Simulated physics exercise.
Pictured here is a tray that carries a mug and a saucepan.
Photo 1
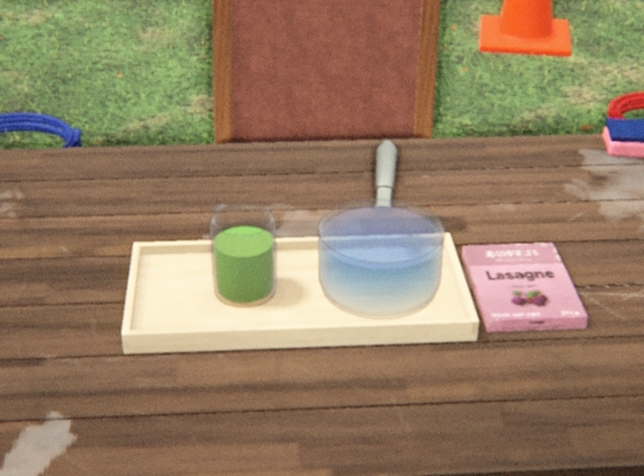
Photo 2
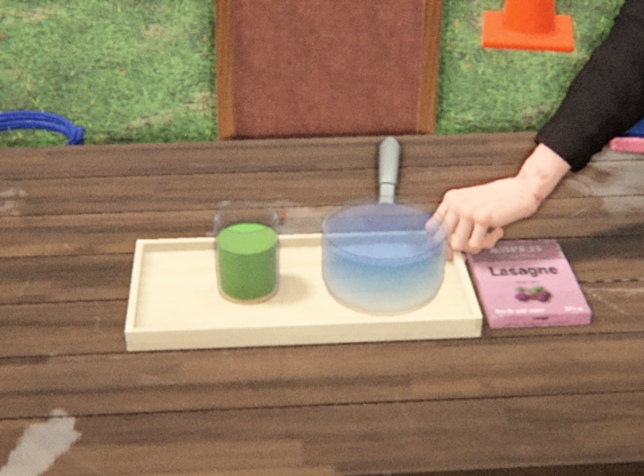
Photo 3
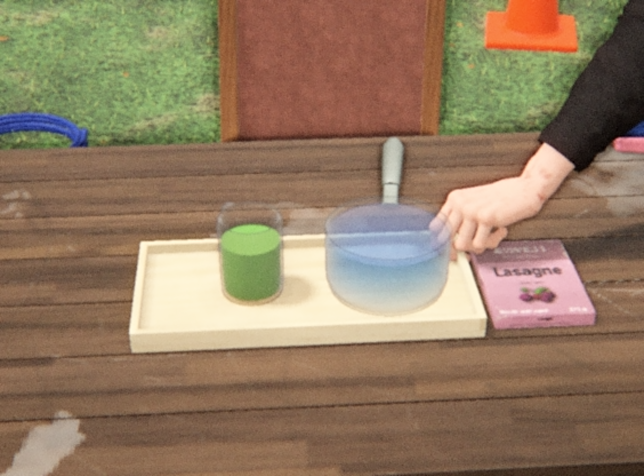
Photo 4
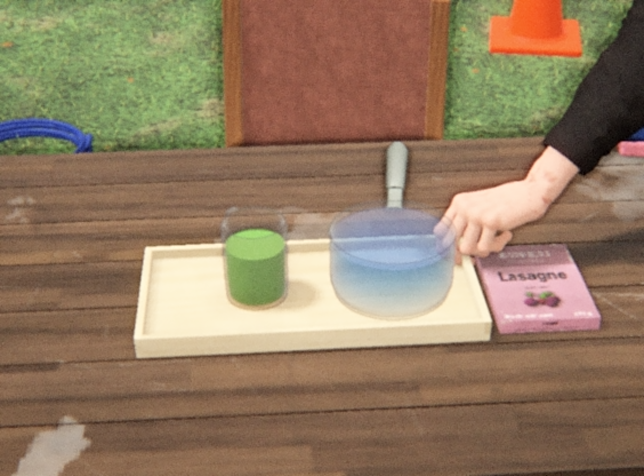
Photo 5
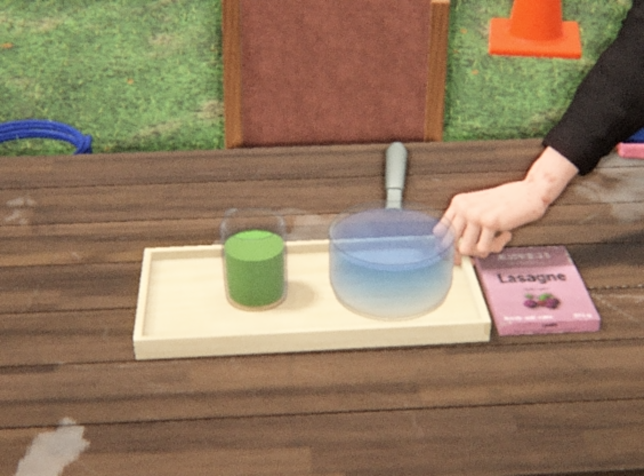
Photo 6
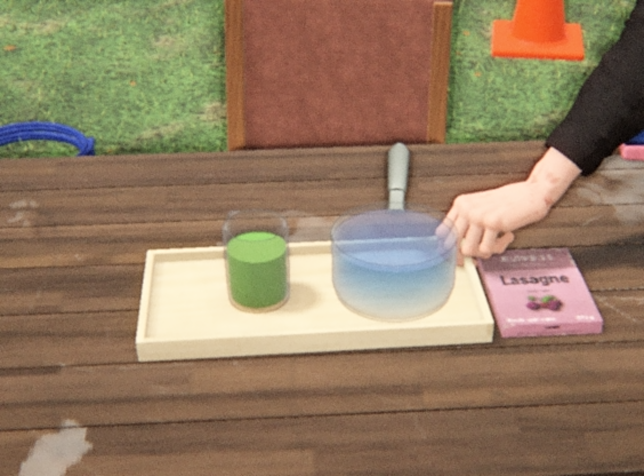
On a wooden table outdoors, a tray held a glass of green liquid and a clear pan of blue liquid, and a hand reached in from the right, gripped the tray's end and barely moved it.
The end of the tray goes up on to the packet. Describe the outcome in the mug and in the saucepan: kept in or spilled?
Mug: Nothing pours out. Saucepan: Nothing pours out.
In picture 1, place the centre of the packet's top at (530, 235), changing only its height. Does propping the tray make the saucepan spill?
It sloshes out.
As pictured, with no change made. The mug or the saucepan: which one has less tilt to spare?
Answer: The saucepan.
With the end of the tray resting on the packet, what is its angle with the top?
I'd put it at around 3°.
A moment on, the tray slopes by about 2°; mug, all is still inside; saucepan, all is still inside.
Further on, the tray slopes by about 4°; mug, all is still inside; saucepan, all is still inside.
When it is over, the tray slopes by about 3°, resting on the packet; mug, all is still inside; saucepan, all is still inside.
